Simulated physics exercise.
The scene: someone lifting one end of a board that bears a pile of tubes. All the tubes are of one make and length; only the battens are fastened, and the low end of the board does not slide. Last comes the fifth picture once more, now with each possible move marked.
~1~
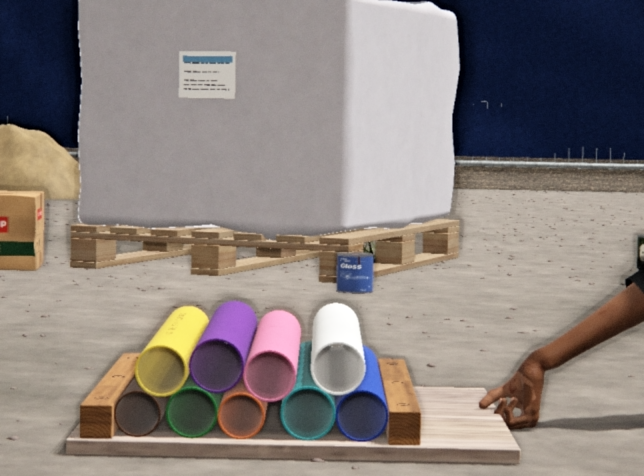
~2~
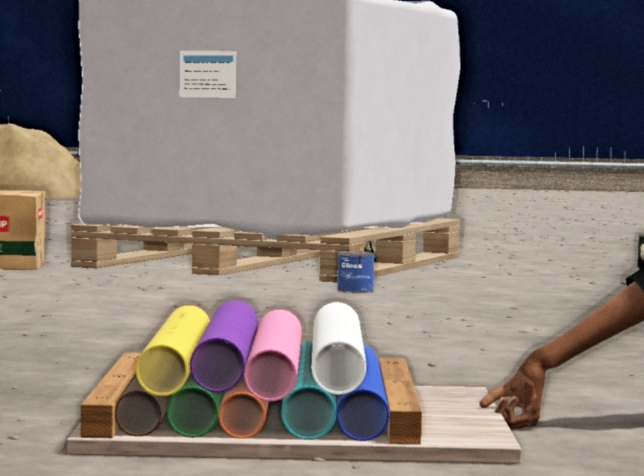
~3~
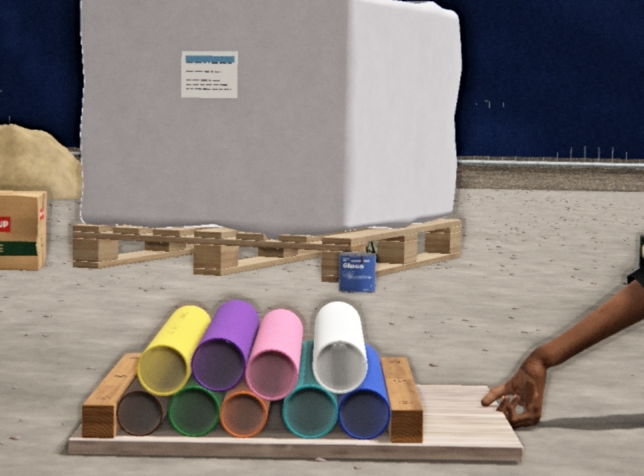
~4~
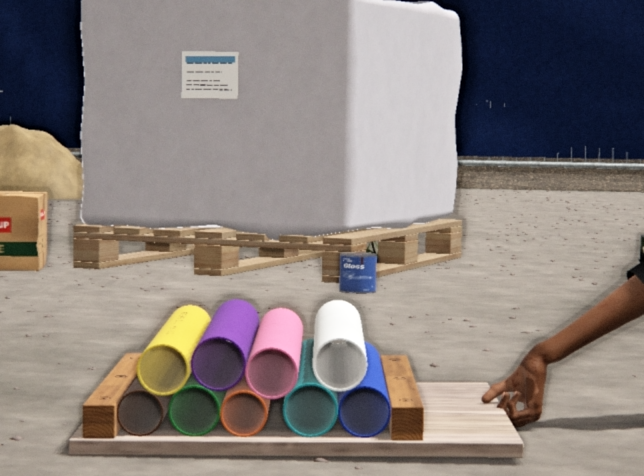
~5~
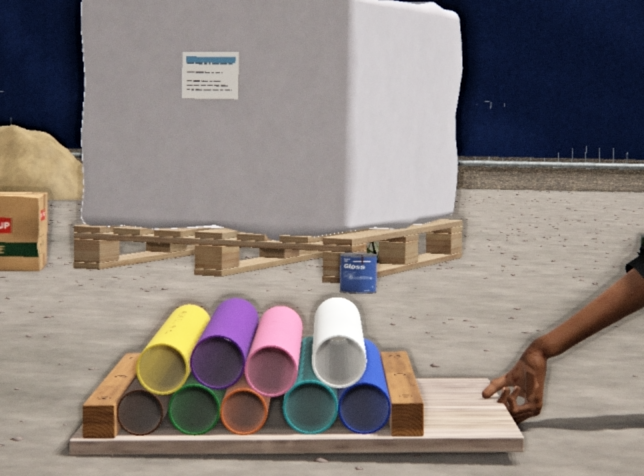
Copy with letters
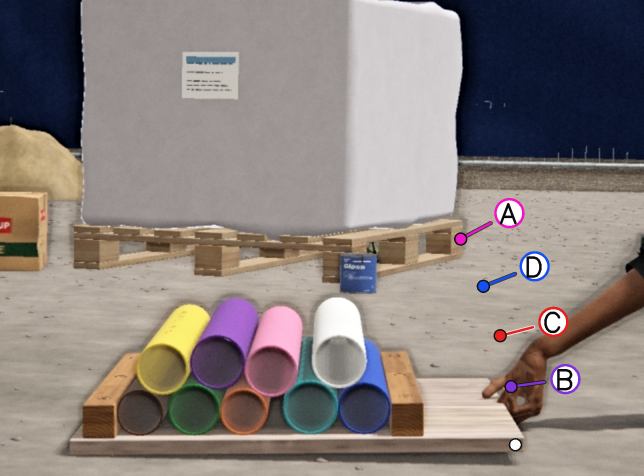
At the start, nine colored tubes sit stacked in two rows between wooden battens on a pale board, with a hand at its right end and a large wrapped block behind. The hand then raises that end very slightly, and the tubes keep their places in the stack.
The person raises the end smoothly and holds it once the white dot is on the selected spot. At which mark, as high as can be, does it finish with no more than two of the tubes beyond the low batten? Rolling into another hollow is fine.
The highest mark that will do is C.
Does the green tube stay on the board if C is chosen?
The green tube: Yes.
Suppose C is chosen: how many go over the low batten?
With C, none.
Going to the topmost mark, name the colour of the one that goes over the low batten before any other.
First is the yellow one.
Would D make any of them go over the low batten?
Yes.
On the marked copy, A at (461, 239); B at (511, 387); C at (501, 336); D at (484, 286); the white dot at (516, 445).
With C. Early on, board at 12°.
Further on, board at 16°.
At the end, board at 16°, none over the low batten.
As for the rest, A three over the low batten (pink, yellow, purple); B none over the low batten; D three over the low batten (pink, yellow, purple).
